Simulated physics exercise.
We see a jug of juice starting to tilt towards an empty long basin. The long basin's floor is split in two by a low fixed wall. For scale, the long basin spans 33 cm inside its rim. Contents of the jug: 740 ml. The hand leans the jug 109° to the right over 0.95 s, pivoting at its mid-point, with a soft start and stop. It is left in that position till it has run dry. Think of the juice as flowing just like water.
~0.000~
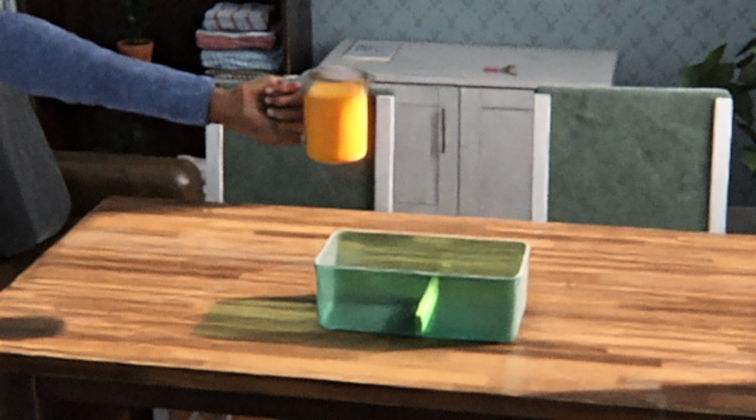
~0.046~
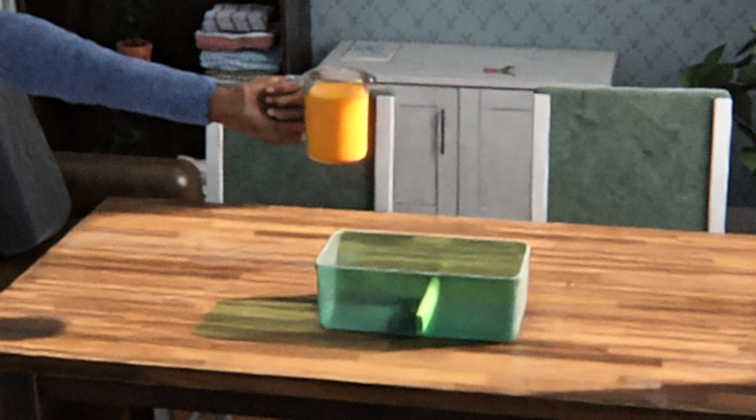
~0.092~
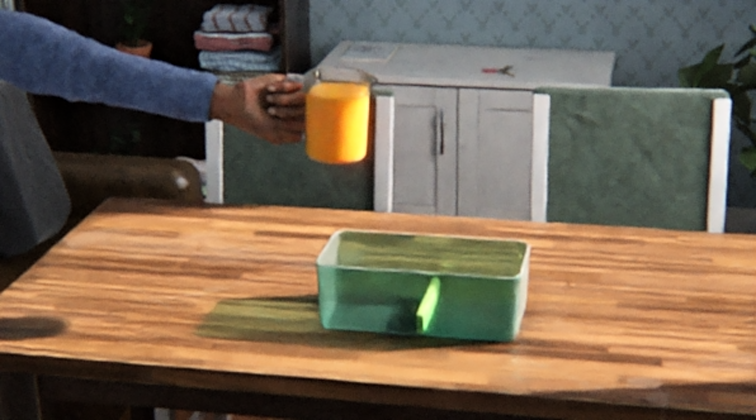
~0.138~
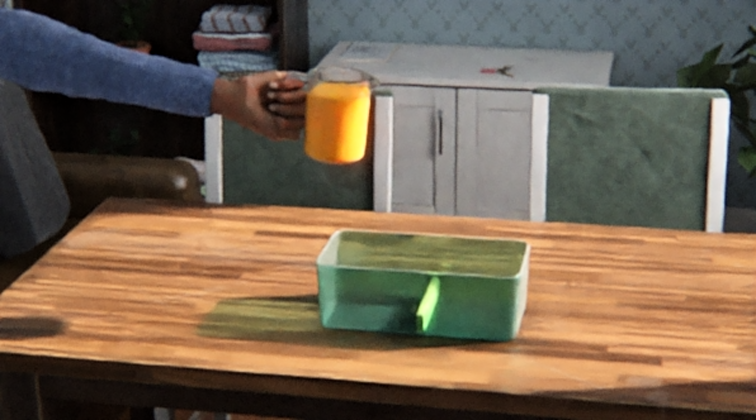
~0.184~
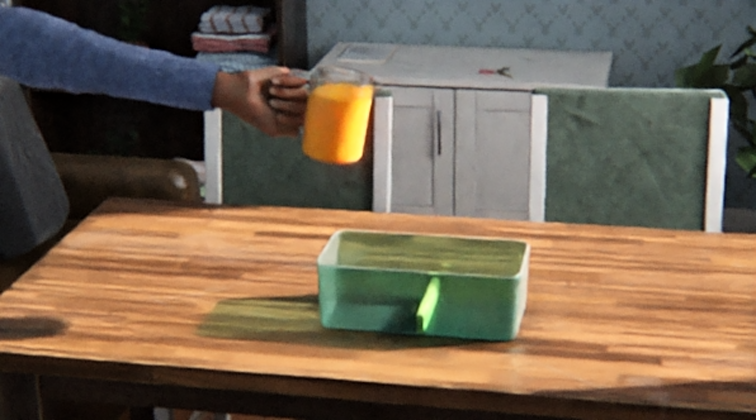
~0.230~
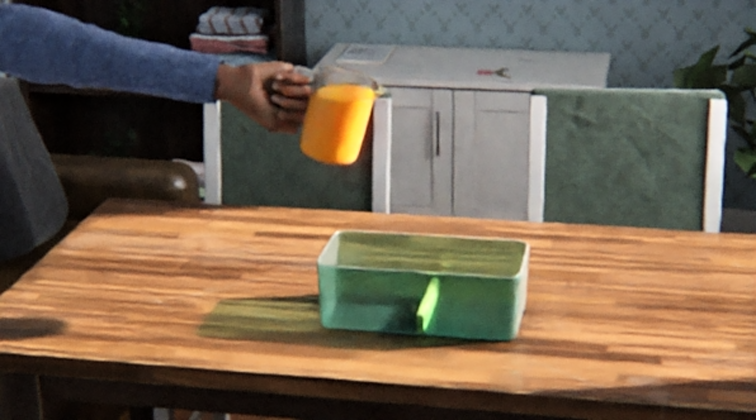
A hand in a blue sleeve reaches in from the left, holding a clear jug of bright orange juice above a wooden table, seen from slightly above in a dining room. On the table sits an empty, translucent green basin with a low wall inside, before two green-backed chairs, a white cabinet and patterned blue wallpaper. The hand slowly leans the jug slightly rightward, gathering pace, while the juice stays inside.
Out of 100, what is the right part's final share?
About 72 out of 100.
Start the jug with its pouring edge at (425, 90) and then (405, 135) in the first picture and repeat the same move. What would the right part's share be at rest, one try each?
80 then 90 %.
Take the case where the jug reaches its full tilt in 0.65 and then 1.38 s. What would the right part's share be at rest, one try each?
Around 70 per cent first, around 70 per cent next.
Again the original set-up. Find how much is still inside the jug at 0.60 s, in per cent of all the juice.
82 %.
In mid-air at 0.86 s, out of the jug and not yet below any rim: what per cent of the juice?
34 in a hundred, give or take.
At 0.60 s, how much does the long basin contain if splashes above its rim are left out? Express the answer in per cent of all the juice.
I reckon close to 1 percent of it.
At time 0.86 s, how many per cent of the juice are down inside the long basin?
Roughly 40 %.
By 0.60 s the tilt is 76° and 82 per cent is still to pour, 0 is left of the wall and 1 right of it.
By 0.86 s the tilt is 107° and 27 per cent is still to pour, 2 is left of the wall and 37 right of it.
By 1.14 s the tilt is 109° and 2 per cent is still to pour, 15 is left of the wall and 74 right of it.
By 1.45 s the tilt is 109° and 0 per cent is still to pour, 22 is left of the wall and 75 right of it.
At rest 25 per cent lies left of the wall, 72 right of it and 3 outside.
